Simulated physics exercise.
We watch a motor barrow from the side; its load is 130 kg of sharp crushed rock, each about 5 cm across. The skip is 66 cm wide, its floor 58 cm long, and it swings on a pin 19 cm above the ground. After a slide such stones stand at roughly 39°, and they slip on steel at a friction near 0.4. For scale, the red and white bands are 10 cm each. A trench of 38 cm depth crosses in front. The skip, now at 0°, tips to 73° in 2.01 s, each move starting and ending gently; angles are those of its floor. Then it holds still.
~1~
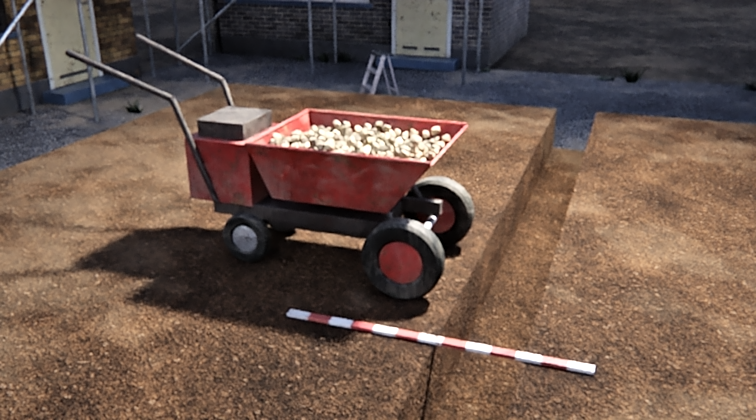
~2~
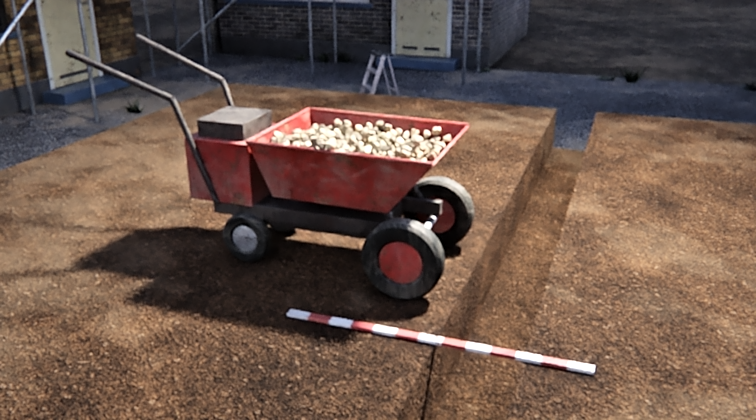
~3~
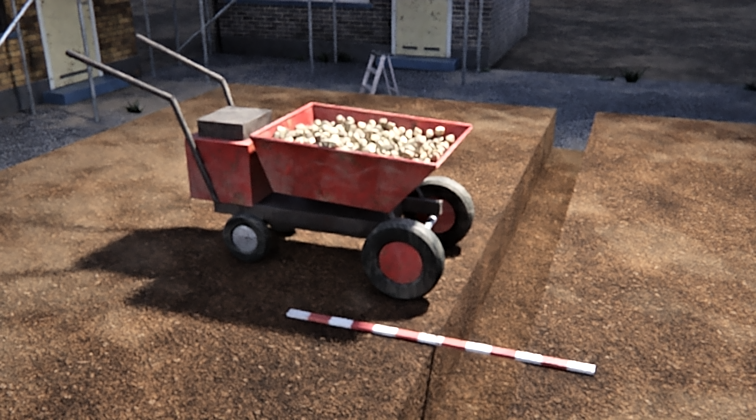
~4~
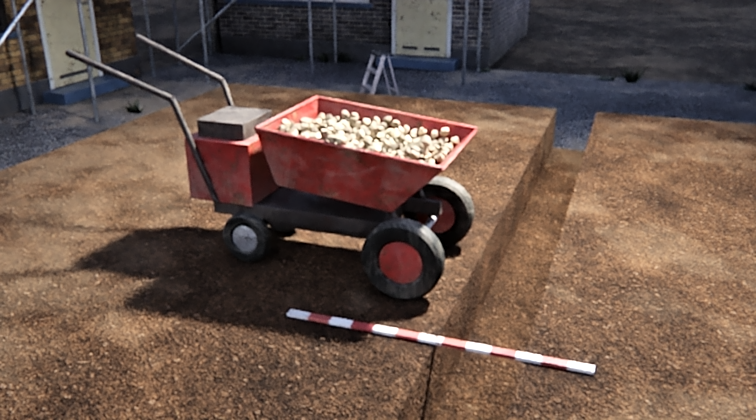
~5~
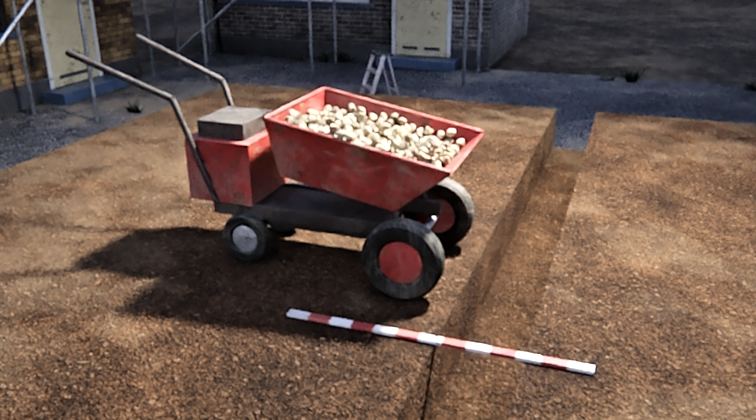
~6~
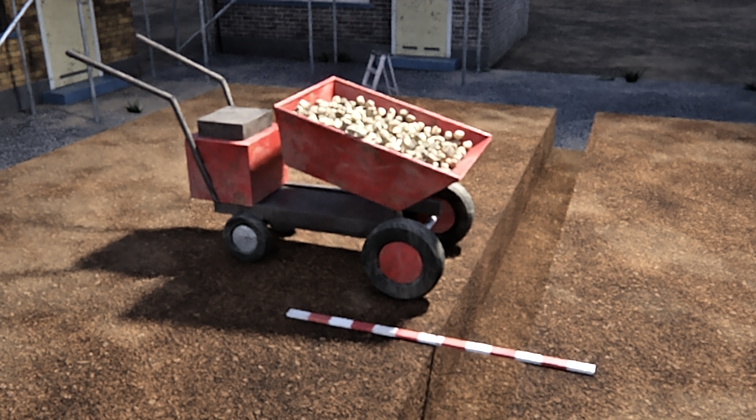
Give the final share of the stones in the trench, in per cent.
Roughly 54 per cent ends in the trench.
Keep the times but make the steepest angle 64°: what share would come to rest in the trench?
Then about 35 per cent.
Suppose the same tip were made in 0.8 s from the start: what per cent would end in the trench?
It would be near 40 per cent.
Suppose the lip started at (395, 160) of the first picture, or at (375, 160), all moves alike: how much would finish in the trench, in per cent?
Near 90 per cent from the first place, 100 from the second.
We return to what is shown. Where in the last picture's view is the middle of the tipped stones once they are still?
Their middle is at about (535, 328).
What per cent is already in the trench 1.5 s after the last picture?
Some 10 per cent.
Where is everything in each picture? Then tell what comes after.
The skip is at 0°, its lip at (431, 164); the top of the load is at (389, 135), in the first picture.
Lip at (432, 165), floor tilted 1°, highest stones at (390, 135), in the second picture.
The skip is at 3°, its lip at (436, 166); the top of the load is at (358, 130), in the third picture.
The skip is at 6°, its lip at (443, 169); the top of the load is at (334, 125), in the fourth picture.
Lip at (450, 174), floor tilted 11°, highest stones at (330, 116), in the fifth picture.
The skip is at 16°, its lip at (459, 179); the top of the load is at (334, 106), in the sixth picture.
Then, 0.9 s after the last picture the floor is at 62°, 100 % in the skip; the foremost stones are at (517, 226).
Then, 1.5 s after the last picture the floor is at 73°, 56 % in the skip, 12 % in the trench, 32 % past the trench; the foremost stones are at (635, 305).
Then, 1.9 s after the last picture the floor is at 73°, 26 % in the skip, 25 % in the trench, 49 % past the trench; the foremost stones are at (700, 311).
Then, 3.8 s after the last picture the floor is at 73°, 0 % in the skip, 54 % in the trench, 46 % past the trench; the foremost stones are at (711, 310).
